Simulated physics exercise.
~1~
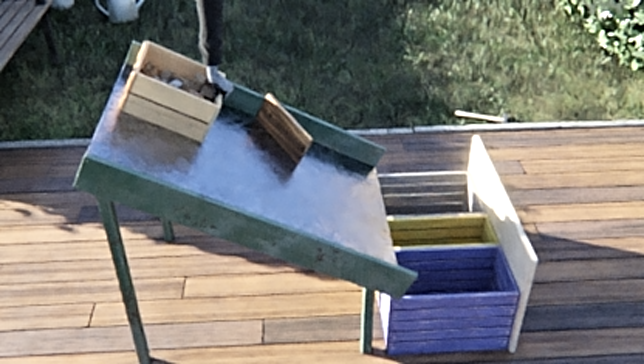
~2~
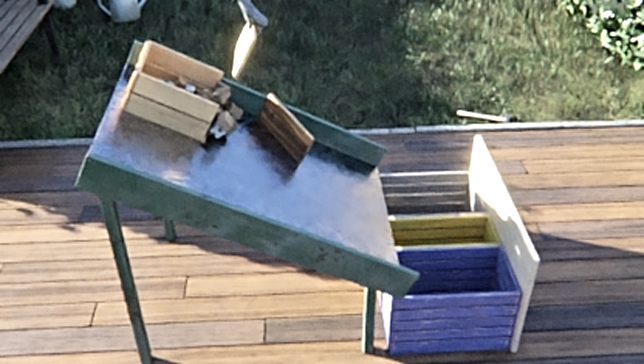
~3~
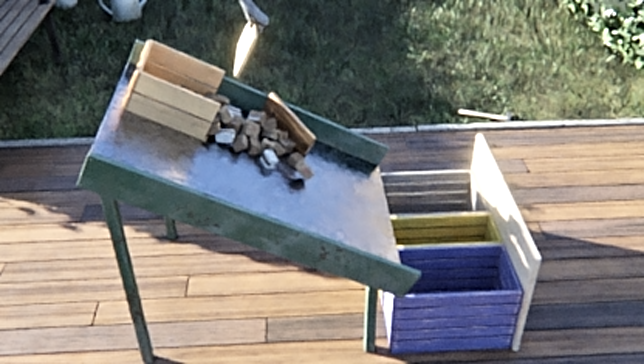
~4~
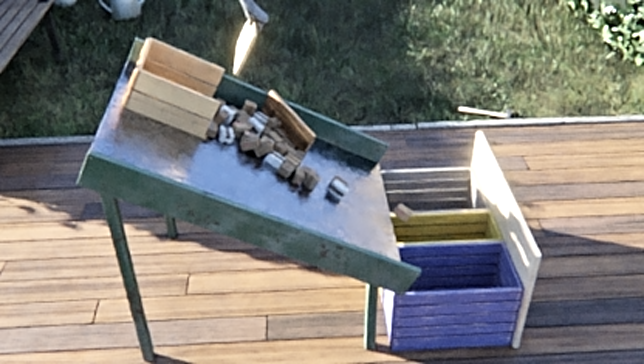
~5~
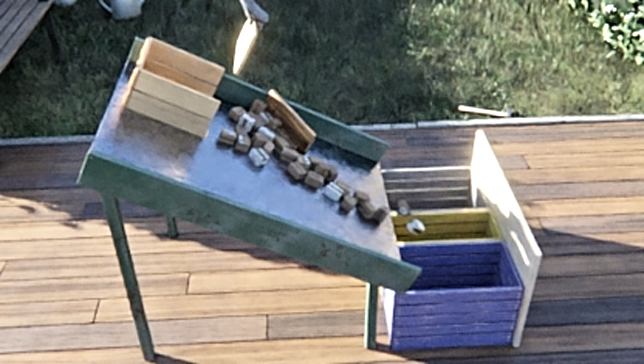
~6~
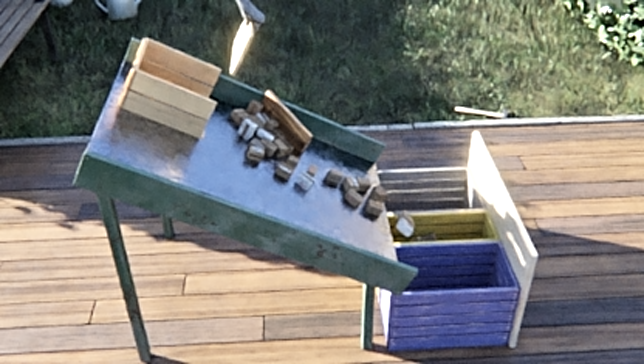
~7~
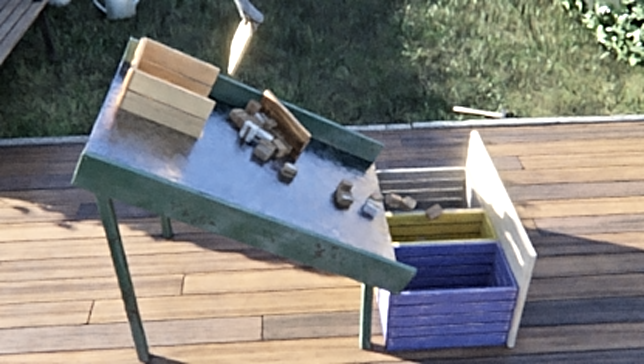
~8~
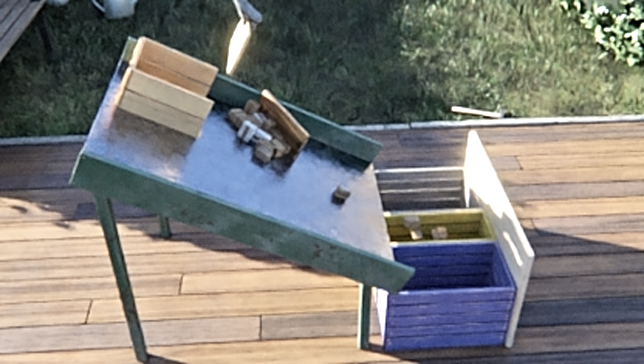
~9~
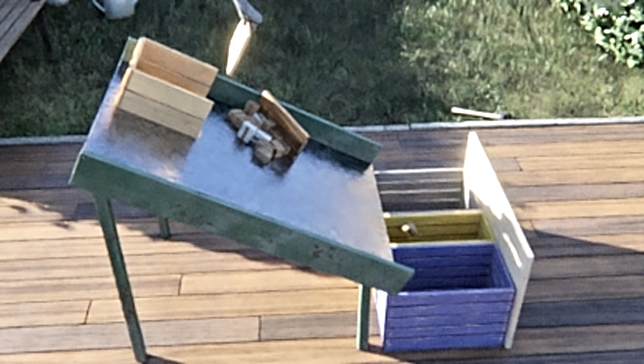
On a sunlit wooden deck, small blocks spill down a tilted table, many dropping into a yellow bin, others resting against an angled board.
